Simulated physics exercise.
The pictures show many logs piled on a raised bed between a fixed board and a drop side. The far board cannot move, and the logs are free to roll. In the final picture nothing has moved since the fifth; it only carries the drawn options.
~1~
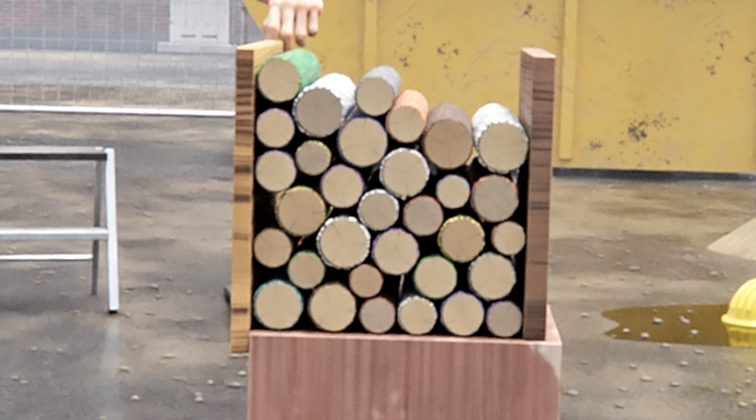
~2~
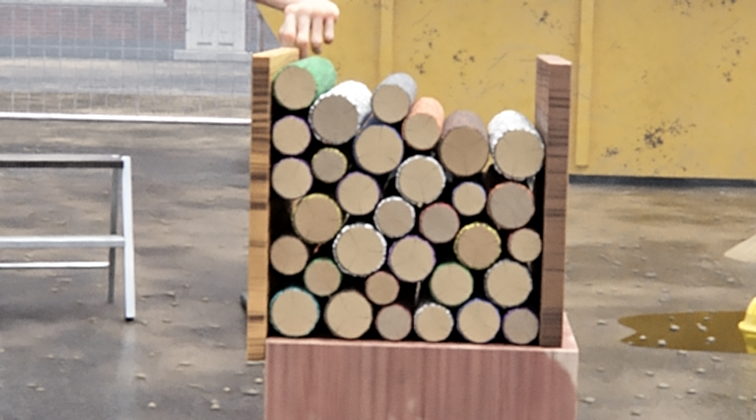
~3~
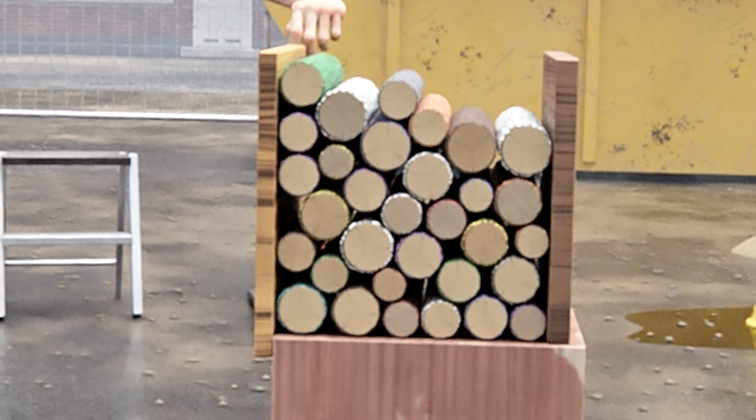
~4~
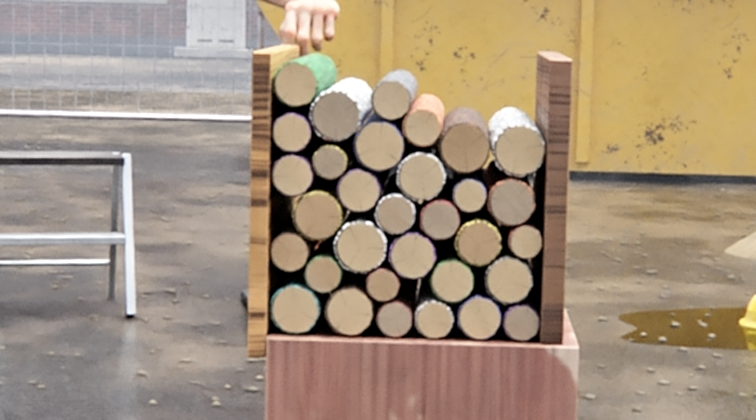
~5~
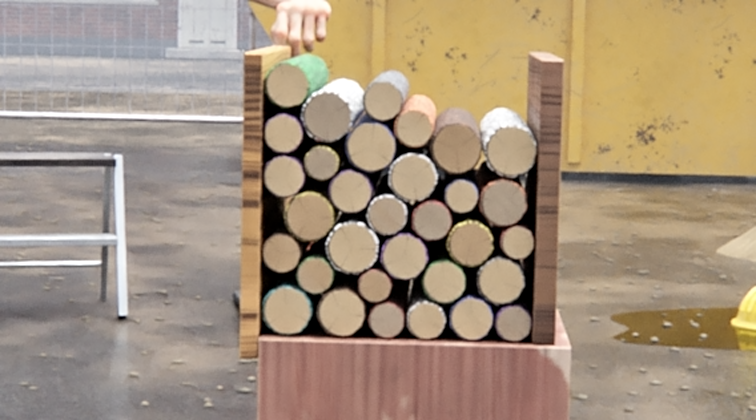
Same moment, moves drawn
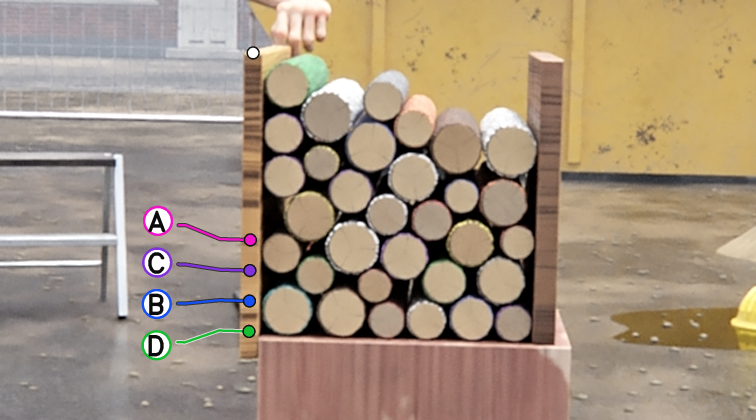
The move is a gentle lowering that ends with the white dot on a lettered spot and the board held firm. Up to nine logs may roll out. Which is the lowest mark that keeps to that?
No lower than C.
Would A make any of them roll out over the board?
At A: Yes.
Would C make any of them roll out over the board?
At C: Yes.
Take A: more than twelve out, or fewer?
Fewer than twelve.
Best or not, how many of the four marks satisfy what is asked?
Two of the four.
On the marked copy, A at (251, 240); B at (250, 301); C at (250, 270); D at (249, 331); the white dot at (253, 53).
Taking C. A third of the way, top of the board (262, 144).
Two thirds of the way, top of the board (260, 245).
When it is over, top of the board (260, 270), seven out over the board.
As for the rest, A about six out over the board; B more than nine out over the board; D more than nine out over the board.
